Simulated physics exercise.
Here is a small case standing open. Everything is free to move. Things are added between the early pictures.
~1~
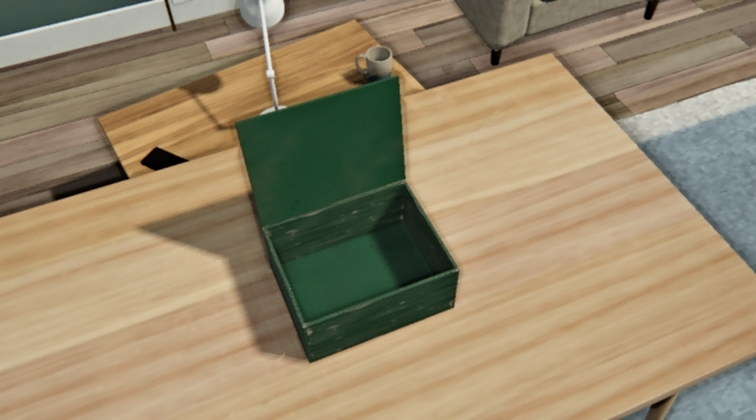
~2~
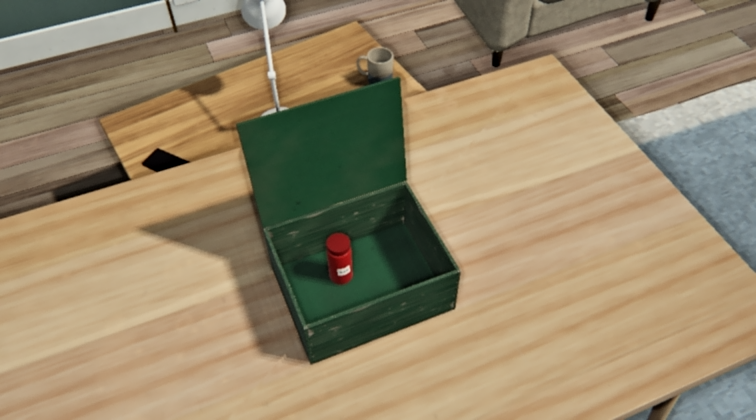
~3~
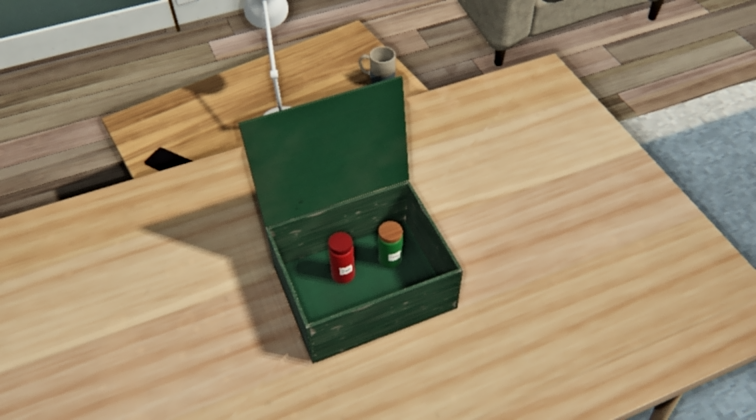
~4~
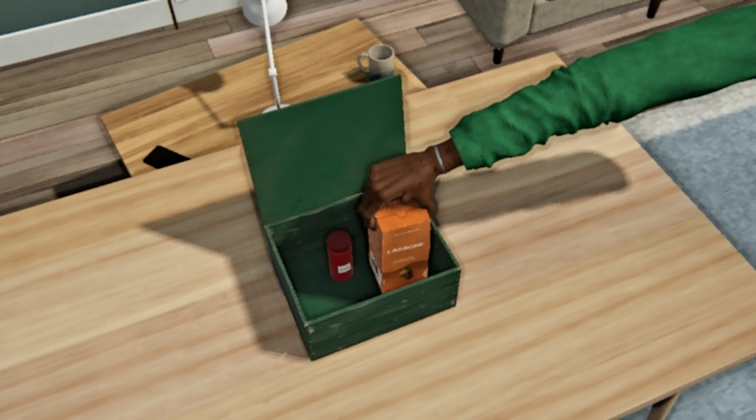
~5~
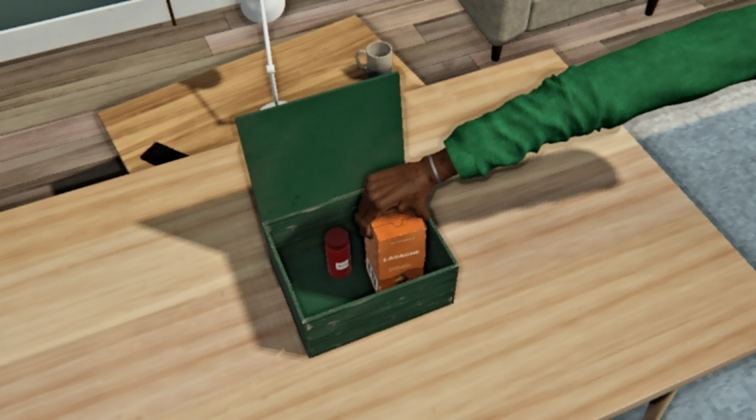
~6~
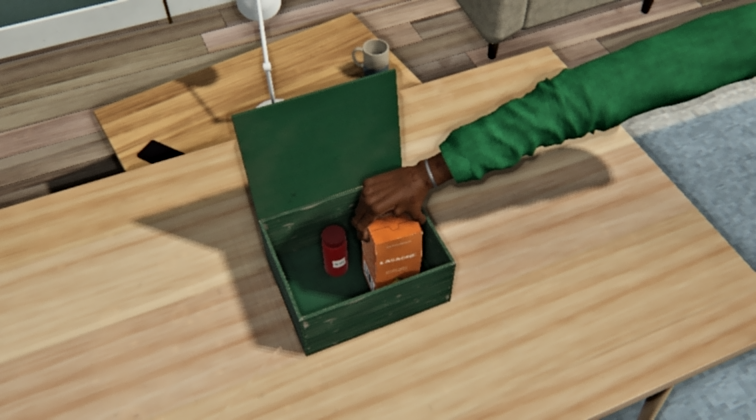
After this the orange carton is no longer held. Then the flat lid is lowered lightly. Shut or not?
The lid will not close.
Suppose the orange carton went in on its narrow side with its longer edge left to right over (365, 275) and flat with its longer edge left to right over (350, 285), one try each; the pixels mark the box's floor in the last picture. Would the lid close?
In the first case it closes; in the second case it sits on the rim.
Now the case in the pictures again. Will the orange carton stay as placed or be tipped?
It stays as placed.
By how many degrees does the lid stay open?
About 35°.
Then, 1.20 s on from there, lid starting down.
Then, 1.50 s on from there, lid 68° above the rim.
Then, 1.70 s on from there, lid 47° above the rim.
In the end, lid 36° above the rim; all 3 unmoved. At the end, from the last picture's camera, orange carton near (391, 253).
